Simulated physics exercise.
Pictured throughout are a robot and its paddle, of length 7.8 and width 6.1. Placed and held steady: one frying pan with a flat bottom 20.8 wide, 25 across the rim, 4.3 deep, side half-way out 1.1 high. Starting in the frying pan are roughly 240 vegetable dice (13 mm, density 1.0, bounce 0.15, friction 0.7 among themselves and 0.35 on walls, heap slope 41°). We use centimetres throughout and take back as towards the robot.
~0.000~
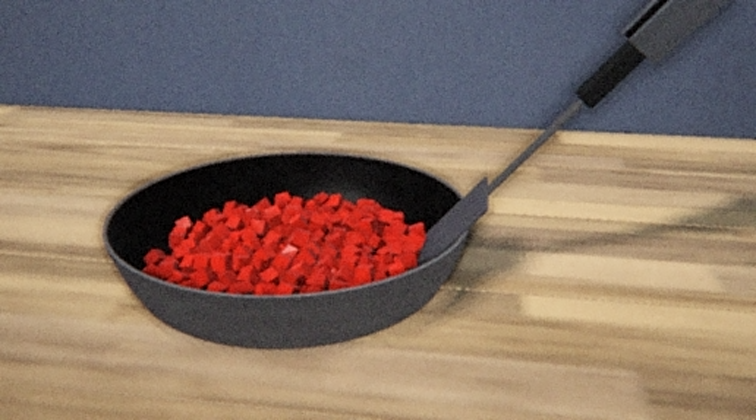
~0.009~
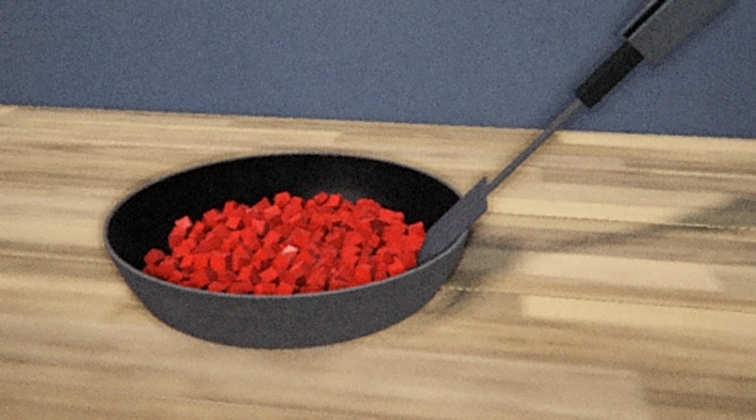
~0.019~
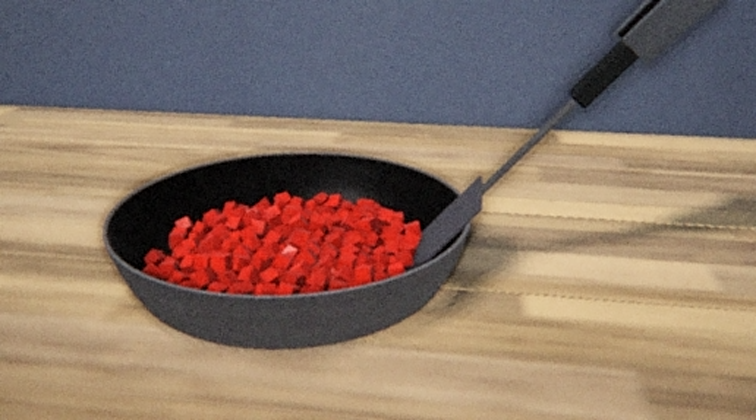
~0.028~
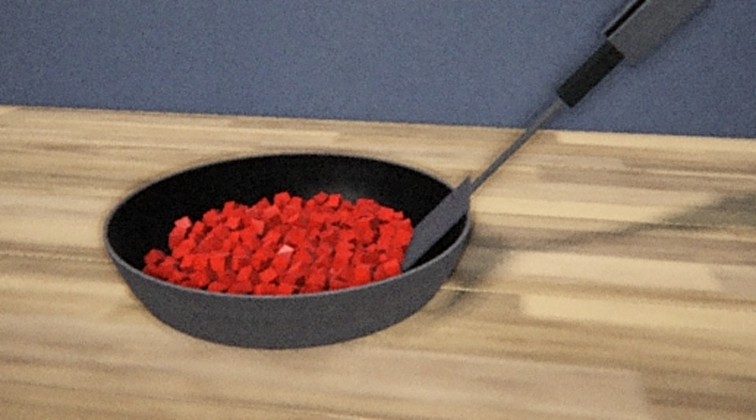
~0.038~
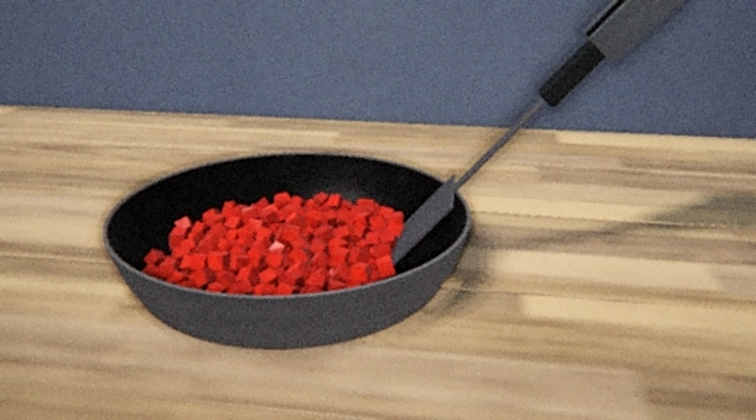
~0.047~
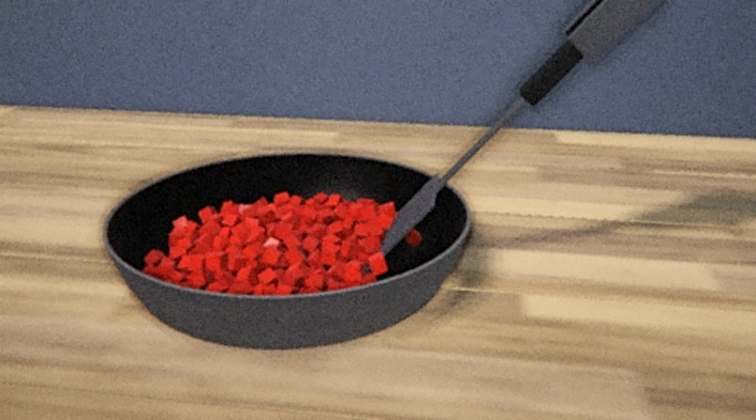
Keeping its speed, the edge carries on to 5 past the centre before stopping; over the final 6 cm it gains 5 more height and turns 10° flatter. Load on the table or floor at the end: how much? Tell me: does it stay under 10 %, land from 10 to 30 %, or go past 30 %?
It lands from 10 to 30 %.
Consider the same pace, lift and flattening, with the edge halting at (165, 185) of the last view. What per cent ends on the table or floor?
About 20 per cent.
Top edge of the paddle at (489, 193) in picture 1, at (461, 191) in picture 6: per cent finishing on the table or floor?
Around 0 per cent finishes there.
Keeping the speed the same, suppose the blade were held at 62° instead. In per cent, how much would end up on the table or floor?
In that case, around 10 percent would end up on the table or floor.
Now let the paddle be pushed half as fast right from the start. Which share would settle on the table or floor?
Near 0 %.
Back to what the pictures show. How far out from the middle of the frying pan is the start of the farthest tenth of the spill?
I'd estimate close to 55 centimetres.
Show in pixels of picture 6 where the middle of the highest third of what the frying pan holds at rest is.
I'd say around pixel (195, 239).
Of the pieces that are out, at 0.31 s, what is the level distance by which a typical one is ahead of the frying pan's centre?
Roughly 28 cm.
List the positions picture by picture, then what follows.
In the first frame, paddle top edge at (487, 192), sloping 50°; upper third of the load around (296, 240), from x 150 to 415, top at y 200; 240 in the frying pan.
In the second frame, paddle top edge at (486, 192), sloping 50°; upper third of the load around (296, 239), from x 150 to 415, top at y 200.
In the third frame, paddle top edge at (481, 191), sloping 50°; upper third of the load around (296, 239), from x 150 to 415, top at y 200.
In the fourth frame, paddle top edge at (470, 191), sloping 50°; upper third of the load around (294, 237), from x 150 to 415, top at y 200.
In the fifth frame, paddle top edge at (453, 190), sloping 50°; upper third of the load around (286, 236), from x 150 to 415, top at y 200.
In the sixth frame, paddle top edge at (436, 189), sloping 50°; upper third of the load around (292, 235), from x 150 to 415, top at y 200; 240 in the frying pan.
By 0.07 s, sloping 50°, highest piece 5 above the table; 240 in the frying pan.
By 0.09 s, sloping 47°, highest piece 7 above the table; 240 in the frying pan.
By 0.31 s, sloping 40°, highest piece 5 above the table; 206 in the frying pan, 22 on the table or floor, 12 on the blade or in flight.
By 1.36 s, sloping 40°, highest piece 4 above the table; 206 in the frying pan, 34 on the table or floor.
Final count, 206 in the frying pan, 34 on the table or floor. That is 14 % on the table or floor.
